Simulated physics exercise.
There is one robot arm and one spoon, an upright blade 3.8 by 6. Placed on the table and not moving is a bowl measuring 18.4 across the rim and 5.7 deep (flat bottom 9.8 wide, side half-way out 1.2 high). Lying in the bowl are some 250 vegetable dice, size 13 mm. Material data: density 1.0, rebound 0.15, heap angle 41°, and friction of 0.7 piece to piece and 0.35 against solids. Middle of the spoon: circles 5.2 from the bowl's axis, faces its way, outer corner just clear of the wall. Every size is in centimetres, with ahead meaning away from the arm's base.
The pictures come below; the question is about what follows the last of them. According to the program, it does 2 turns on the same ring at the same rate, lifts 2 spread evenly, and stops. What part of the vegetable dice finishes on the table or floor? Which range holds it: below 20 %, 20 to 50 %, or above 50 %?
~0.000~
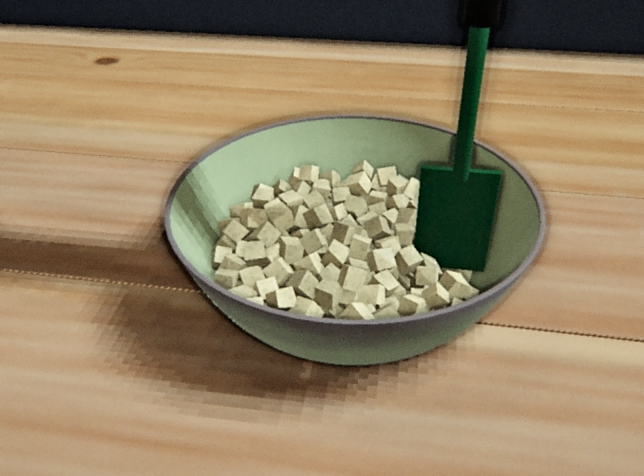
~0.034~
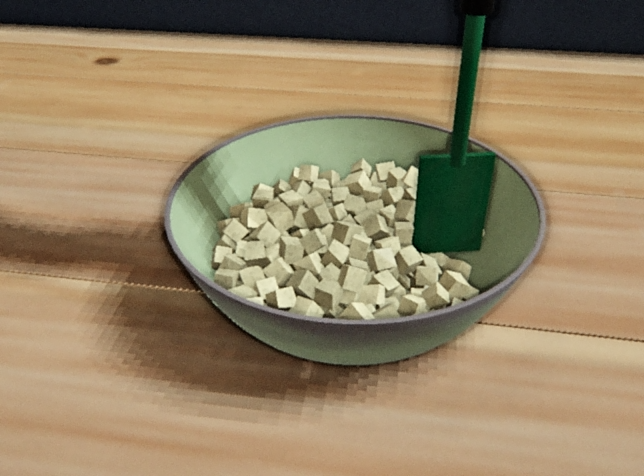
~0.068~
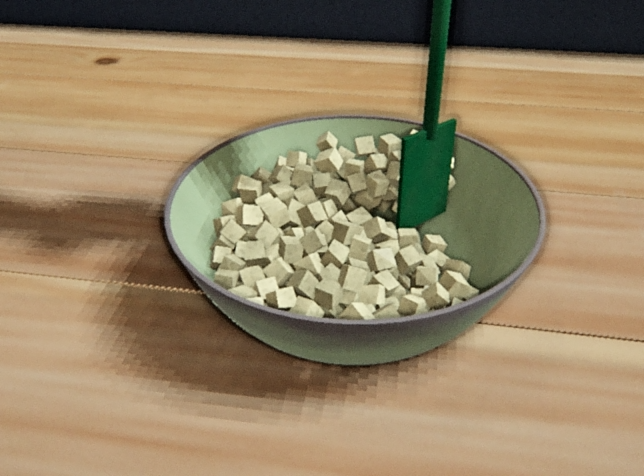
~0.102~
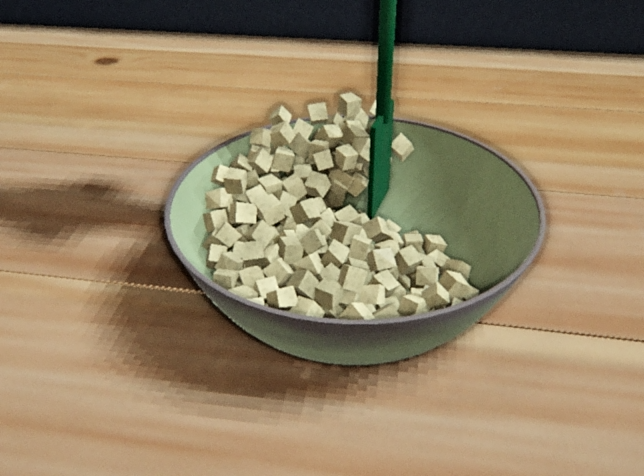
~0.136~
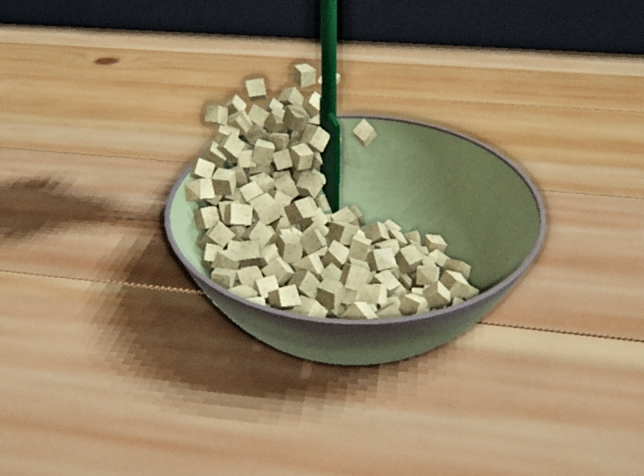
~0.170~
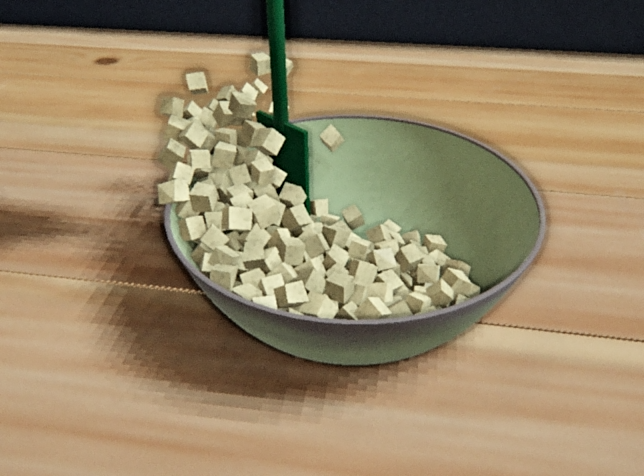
The range above 50 %.
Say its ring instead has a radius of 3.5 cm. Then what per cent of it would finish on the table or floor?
Then some 35 percent.
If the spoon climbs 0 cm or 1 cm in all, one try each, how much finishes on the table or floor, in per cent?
70 % and 65 %.
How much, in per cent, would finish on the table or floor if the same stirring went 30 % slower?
In that case, close to 45 in a hundred.
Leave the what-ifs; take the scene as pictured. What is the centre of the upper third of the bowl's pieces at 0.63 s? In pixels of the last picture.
In the last picture it sits around (280, 293).
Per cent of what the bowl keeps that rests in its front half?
Roughly 50 per cent.
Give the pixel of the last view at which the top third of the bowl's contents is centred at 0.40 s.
Roughly pixel (477, 177).
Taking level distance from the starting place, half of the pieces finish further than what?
I'd estimate close to 23 cm.
After 0.40 s, 8° round, highest piece 9 above the table; 144 in the bowl, 69 on the table or floor, 33 in flight or on the tool.
After 0.63 s, 230° round, highest piece 7 above the table; 130 on the table or floor, 111 in the bowl, 5 in flight or on the tool.
After 0.94 s, 0° round, highest piece 3 above the table; 143 on the table or floor, 103 in the bowl.
After 1.64 s, 0° round, highest piece 3 above the table; 143 on the table or floor, 103 in the bowl.
In the end, 143 on the table or floor, 103 in the bowl. That is 58 % on the table or floor.
